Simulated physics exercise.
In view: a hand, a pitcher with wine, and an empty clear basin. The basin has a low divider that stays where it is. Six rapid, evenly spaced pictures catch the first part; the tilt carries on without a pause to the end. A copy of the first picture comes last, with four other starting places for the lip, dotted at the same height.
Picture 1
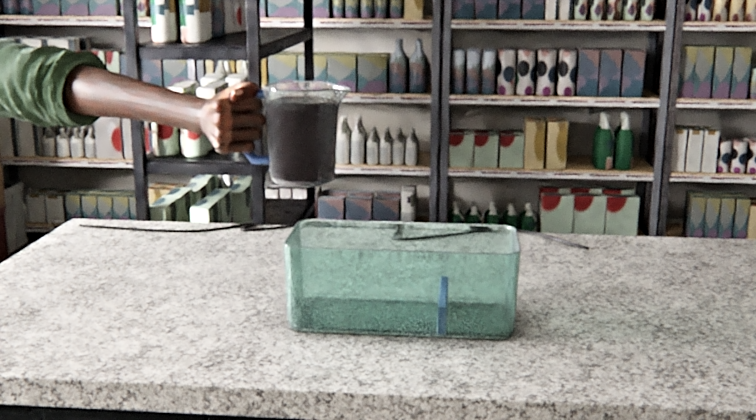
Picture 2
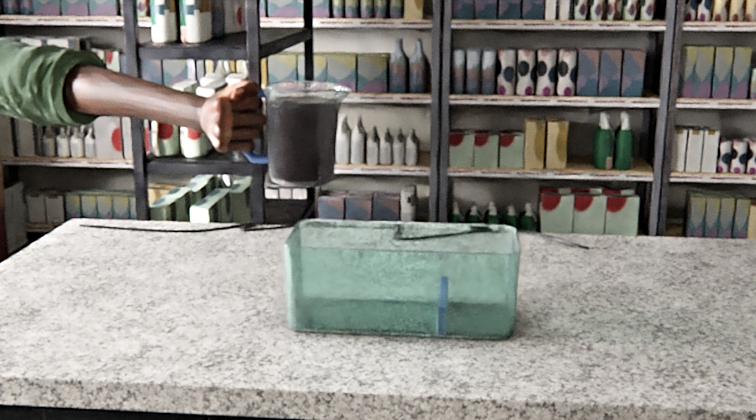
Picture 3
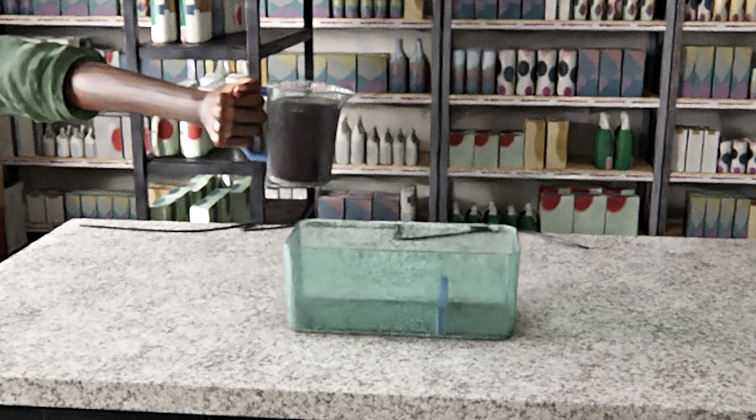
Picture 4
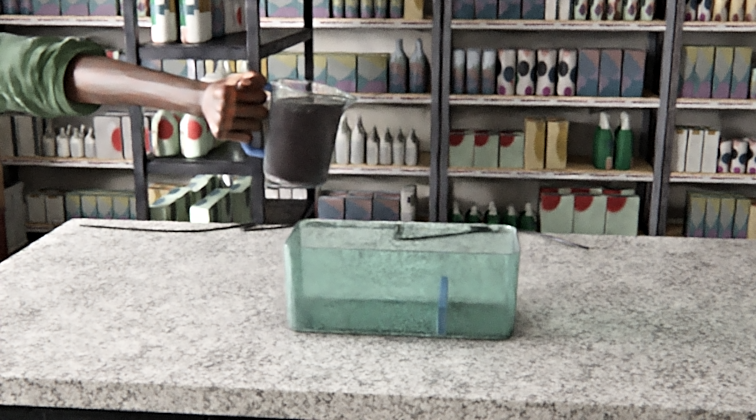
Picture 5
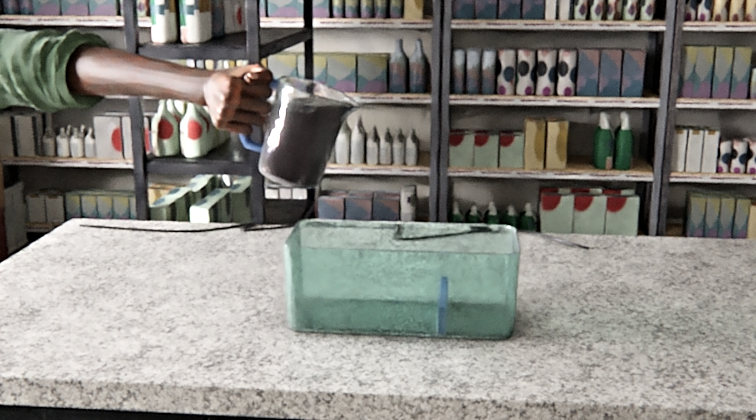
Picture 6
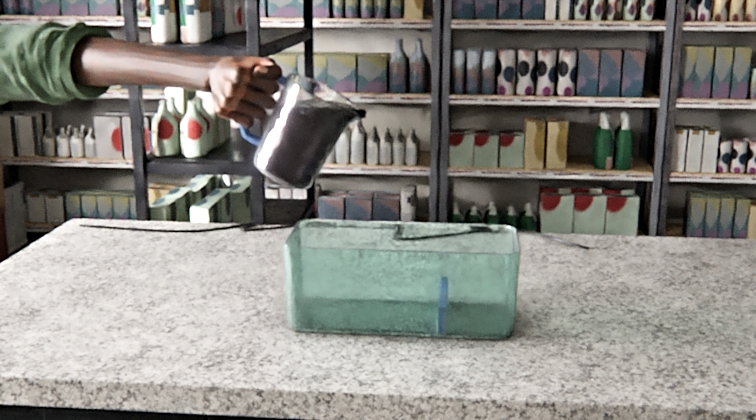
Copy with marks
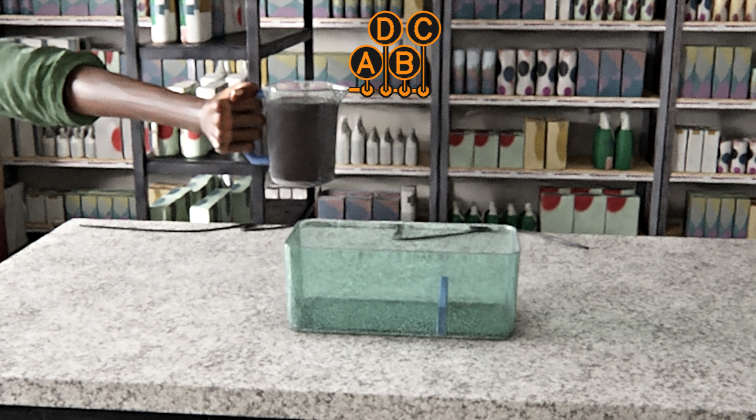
The clip opens with a green-sleeved arm holding a clear pitcher of dark liquid upright above a greenish, see-through basin on a speckled counter, with stocked shelves behind. After staying nearly still, the hand tilts the pitcher gradually to the right, the liquid shifting toward its lip, with none leaving.
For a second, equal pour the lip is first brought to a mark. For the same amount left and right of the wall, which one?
The answer is place D.
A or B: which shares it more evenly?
That is place B.
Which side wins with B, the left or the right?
More ends on the right.
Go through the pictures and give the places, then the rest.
Upright, lip at (350, 89); basin from (288, 328) to (514, 337); top of the wall at (443, 290); nothing has left yet.
Upright, lip at (351, 90); nothing has left yet.
Tipped about 5°, lip at (353, 93); nothing has left yet.
Tipped about 10°, lip at (357, 99); nothing has left yet.
Tipped about 18°, lip at (361, 106); nothing has left yet.
Tipped about 27°, lip at (365, 116); nothing has left yet.
On the marked copy, A at (367, 90); B at (404, 90); C at (423, 90); D at (385, 90).
With A, about 87 % ends left of the wall and 10 % right of it; 3 % is lost outside.
With B, about 26 % ends left of the wall and 73 % right of it.
With C, about 27 % ends left of the wall and 71 % right of it.
With D, about 48 % ends left of the wall and 52 % right of it.
